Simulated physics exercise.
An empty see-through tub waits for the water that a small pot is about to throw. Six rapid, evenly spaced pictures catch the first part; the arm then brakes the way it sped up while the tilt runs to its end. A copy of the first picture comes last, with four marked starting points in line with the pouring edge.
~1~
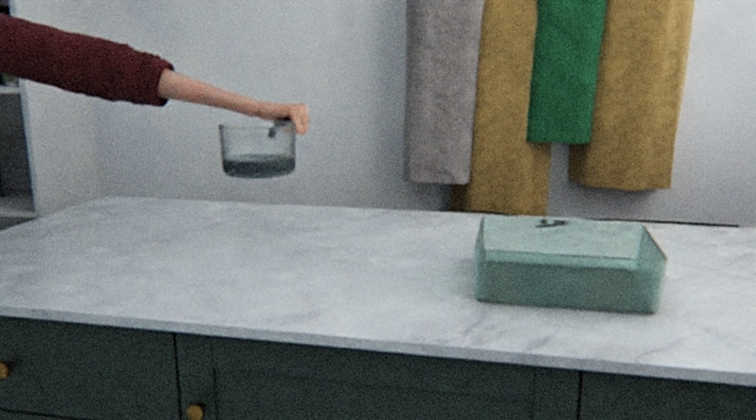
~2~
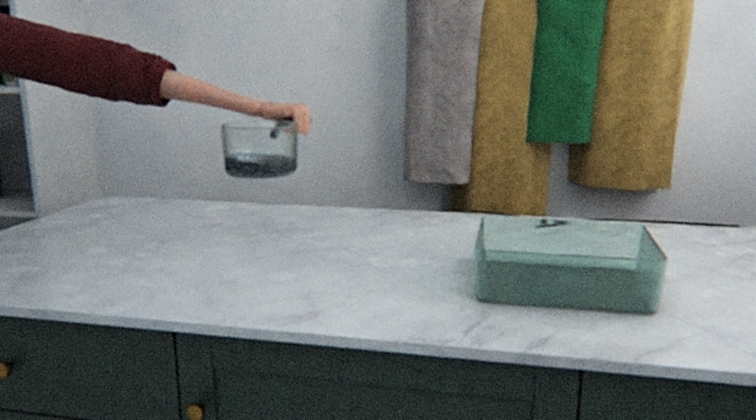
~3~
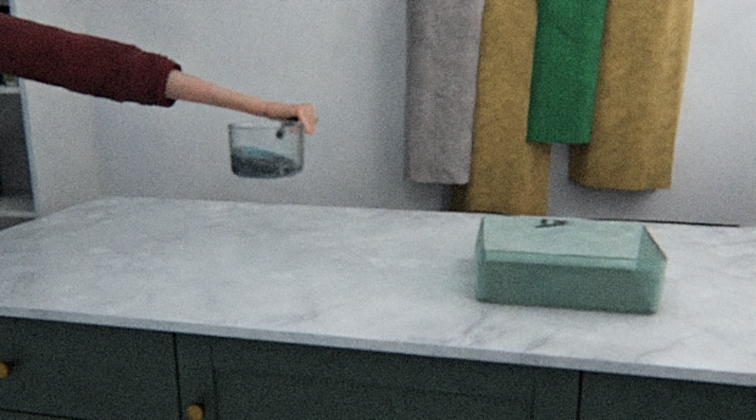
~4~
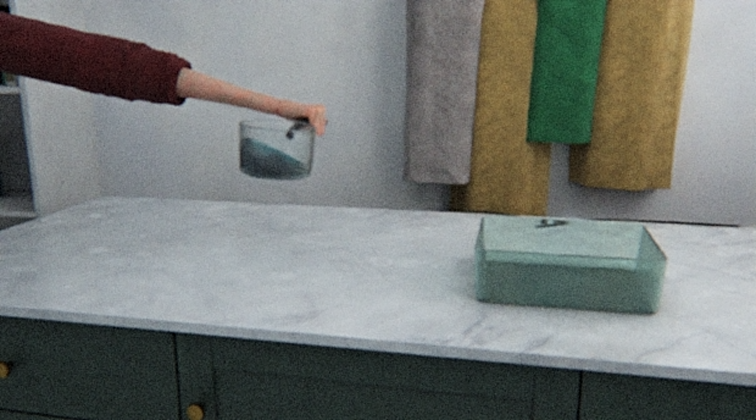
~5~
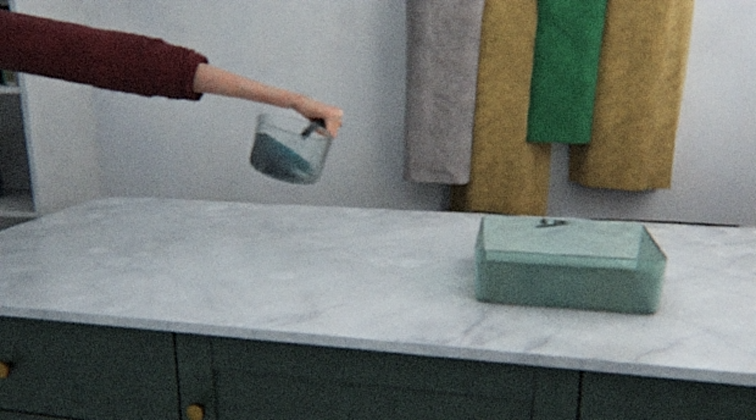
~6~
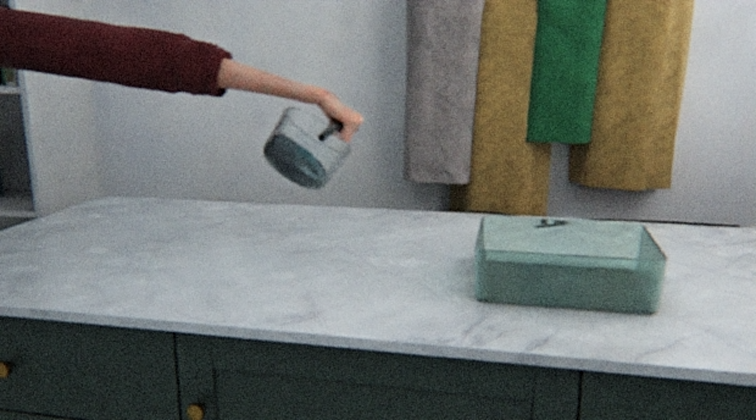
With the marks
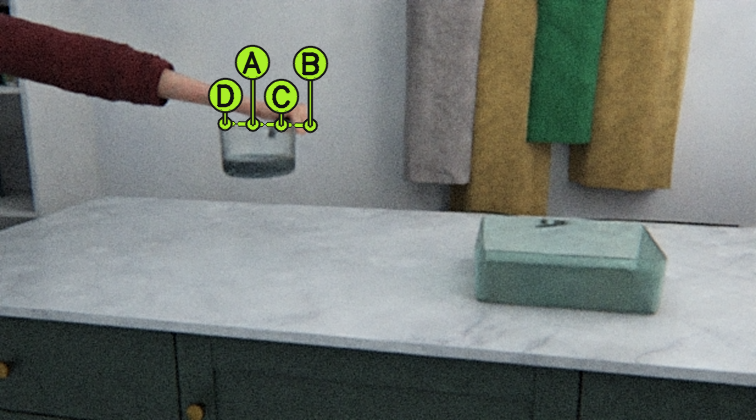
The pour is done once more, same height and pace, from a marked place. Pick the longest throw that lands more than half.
That is spot B.
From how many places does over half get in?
One.
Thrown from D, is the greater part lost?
Yes, it does.
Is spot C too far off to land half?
Yes, it does.
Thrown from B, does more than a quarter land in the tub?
Yes, clearly.
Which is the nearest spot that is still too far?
That would be C.
In lime, A at (252, 124); B at (310, 125); C at (281, 124); D at (225, 123).
With A, about 0 % lands in the tub, 92 % falls short and 8 % goes beside or beyond.
With B, about 78 % lands in the tub, 10 % falls short and 12 % goes beside or beyond.
With C, about 7 % lands in the tub, 86 % falls short and 6 % goes beside or beyond.
With D, about 0 % lands in the tub, 100 % falls short.
